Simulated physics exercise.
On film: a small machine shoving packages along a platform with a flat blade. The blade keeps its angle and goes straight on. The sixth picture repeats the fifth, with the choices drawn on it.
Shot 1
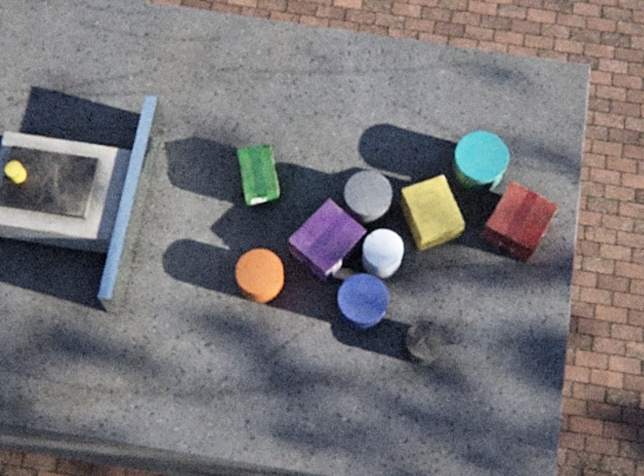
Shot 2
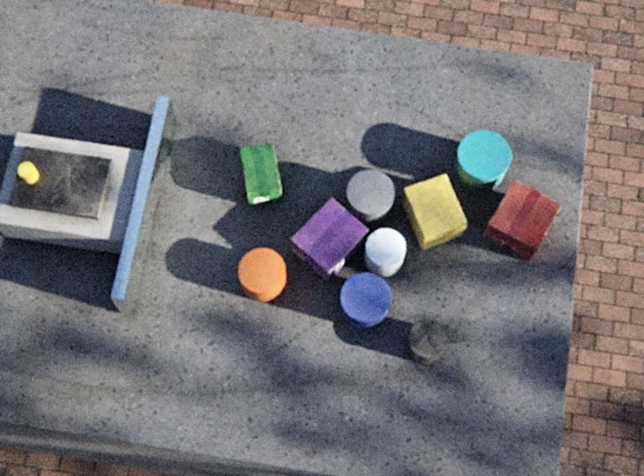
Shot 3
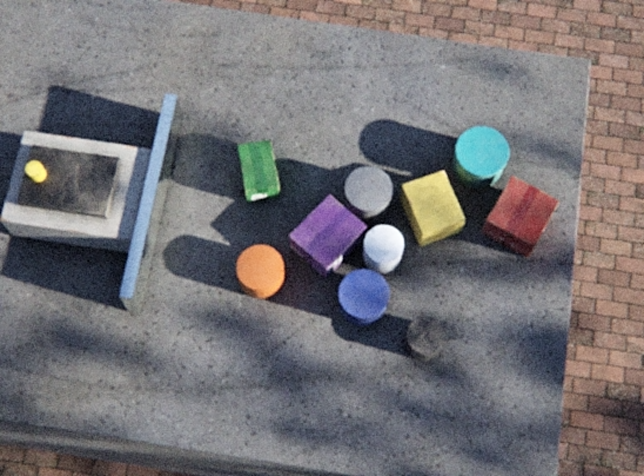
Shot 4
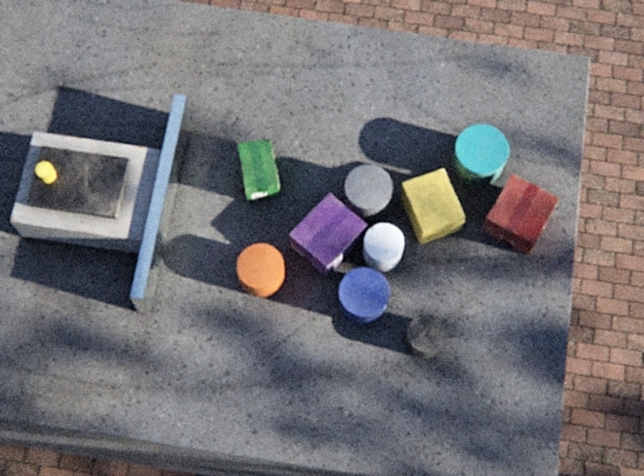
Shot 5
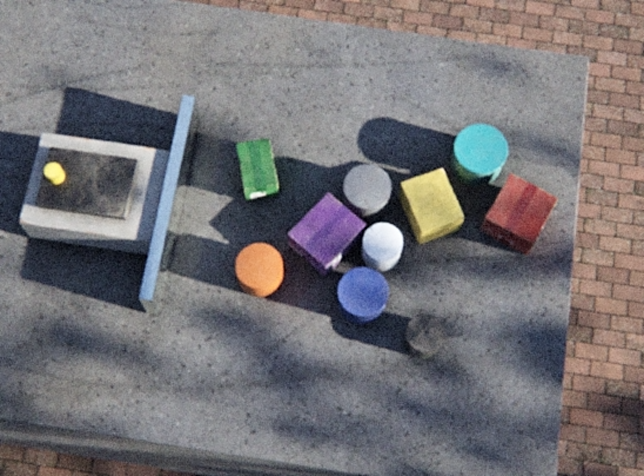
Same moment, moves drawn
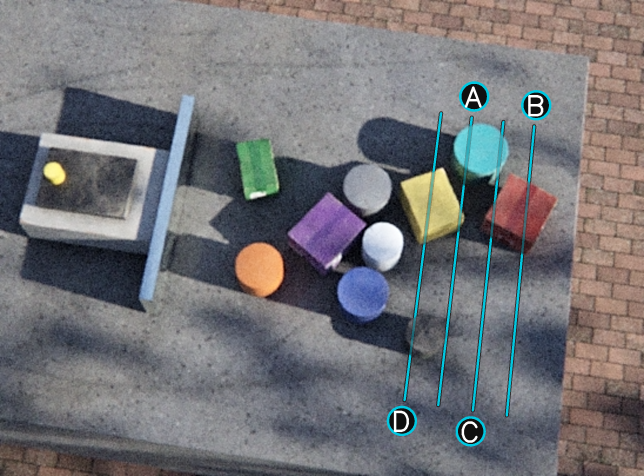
Small machine with a flat blue blade creeping right along a grey platform towards colourful blocks and cylinders, which stay still.
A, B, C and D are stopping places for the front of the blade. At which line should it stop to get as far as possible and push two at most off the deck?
The farthest such stop is C.
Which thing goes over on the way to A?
The red parcel.
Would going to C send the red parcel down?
Yes.
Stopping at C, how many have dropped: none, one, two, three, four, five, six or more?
By then, two.
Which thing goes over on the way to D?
It is the red parcel.
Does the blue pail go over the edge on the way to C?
No.
On the copy, A at (456, 255); B at (521, 264); C at (489, 259); D at (424, 250).
On C. First, robot (209, 200); orange canister (304, 280); green box (315, 178).
Then, robot (325, 217); red parcel (560, 227); yellow crate (503, 224).
Finally, robot (416, 230); red parcel over the edge; yellow crate over the edge; two fallen.
By contrast, A is within the limit but short; B drops four; D is within the limit but short.
